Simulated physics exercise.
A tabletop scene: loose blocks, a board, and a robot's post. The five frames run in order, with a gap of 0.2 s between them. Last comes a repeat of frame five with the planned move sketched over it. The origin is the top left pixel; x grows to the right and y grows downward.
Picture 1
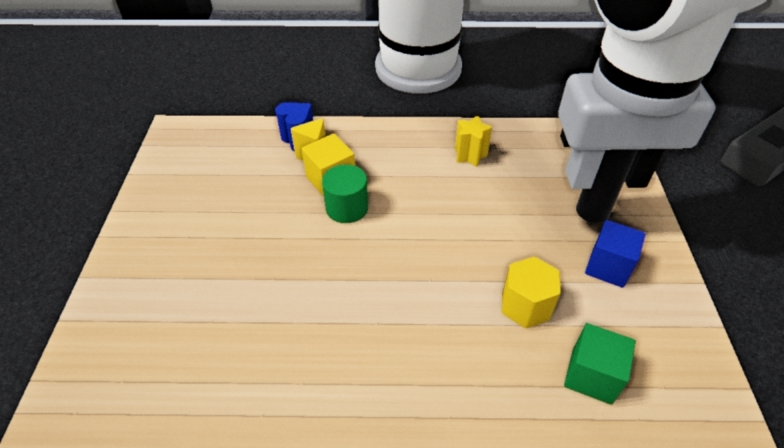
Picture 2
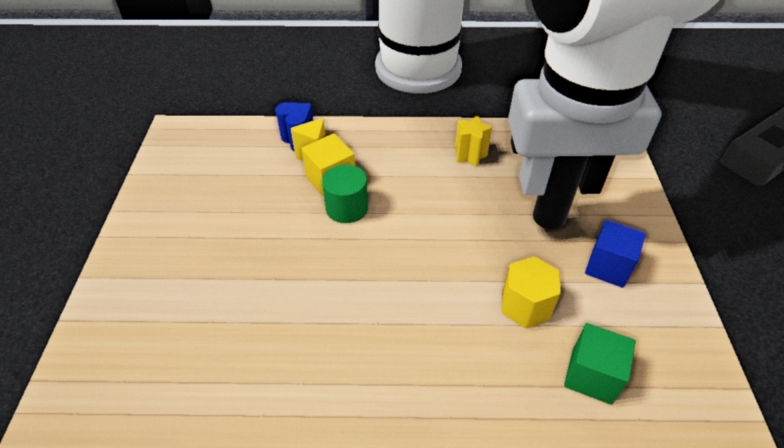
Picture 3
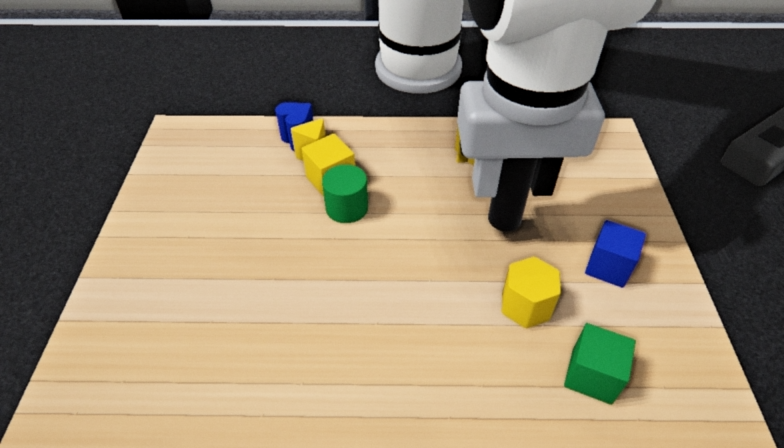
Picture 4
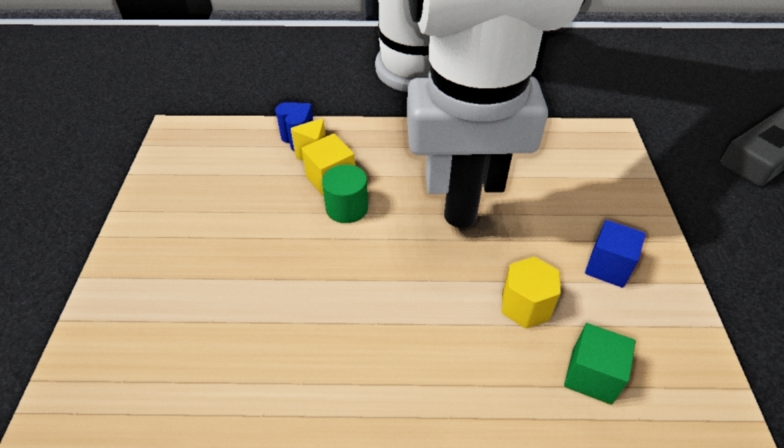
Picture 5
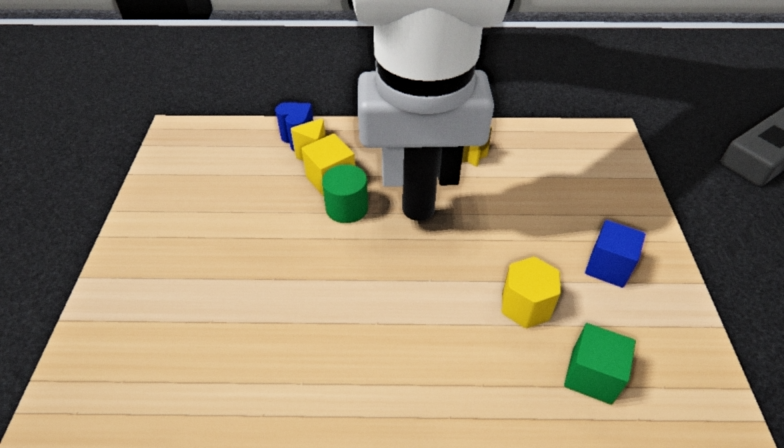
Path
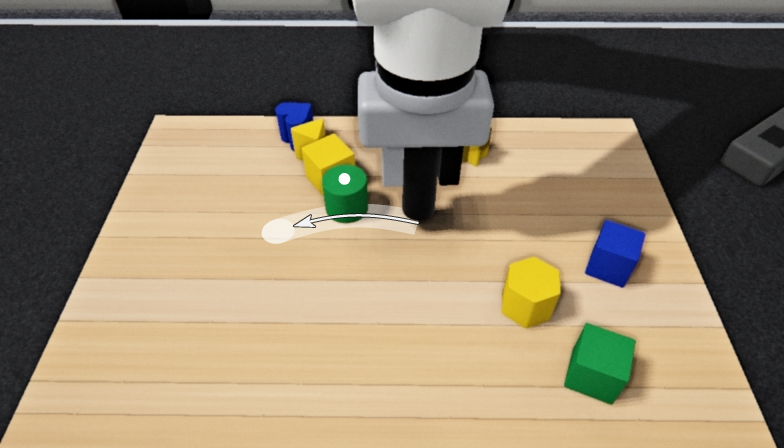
The clip opens on a wooden tabletop scattered with blue, yellow and green blocks, with a robot arm's black post near the blue cube at right. The arm slides the post steadily left, passing in front of the yellow star, and ends just right of the green round block, with no blocks moved.
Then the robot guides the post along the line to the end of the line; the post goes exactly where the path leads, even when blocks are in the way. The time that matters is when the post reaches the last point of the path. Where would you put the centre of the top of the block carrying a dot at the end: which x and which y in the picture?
Its top centre is at about (273, 173).
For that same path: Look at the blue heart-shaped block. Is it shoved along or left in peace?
It is not moved.
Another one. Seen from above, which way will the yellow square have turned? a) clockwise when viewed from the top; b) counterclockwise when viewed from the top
a.
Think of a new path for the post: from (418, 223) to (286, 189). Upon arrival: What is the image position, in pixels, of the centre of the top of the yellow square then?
My best guess is (312, 142).
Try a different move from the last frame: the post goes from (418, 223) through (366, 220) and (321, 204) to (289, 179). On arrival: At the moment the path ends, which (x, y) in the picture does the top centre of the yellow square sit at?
Its top centre lands on (315, 137).
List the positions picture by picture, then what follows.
The first picture shows tip of the post at (592, 212), middles of tops, blue heart-shaped block at (294, 111), yellow triangular block at (310, 128), yellow square at (328, 150), green round block at (344, 179).
The second picture shows post at (549, 218), nothing pushed.
The third picture shows post at (504, 220), nothing pushed.
The fourth picture shows post at (460, 216), nothing pushed.
The fifth picture shows post at (419, 209), blue heart-shaped block at (294, 111), yellow triangular block at (310, 128), yellow square at (328, 150), green round block at (344, 179).
The line goes from (418, 223) over (372, 216) and (325, 218) to (278, 231); the dot is on the green round block.
The first path, step by step. One third of the way, post at (369, 202); yellow square at (325, 149); green round block at (333, 177).
Two thirds of the way, post at (322, 205); yellow triangular block at (311, 125), turned 15° anticlockwise; yellow square at (319, 147), turned 40° clockwise; green round block at (291, 174).
At the end, post at (275, 218); blue heart-shaped block unmoved; yellow triangular block at (311, 125), turned 15° anticlockwise; yellow square at (319, 147), turned 40° clockwise; green round block at (273, 173).
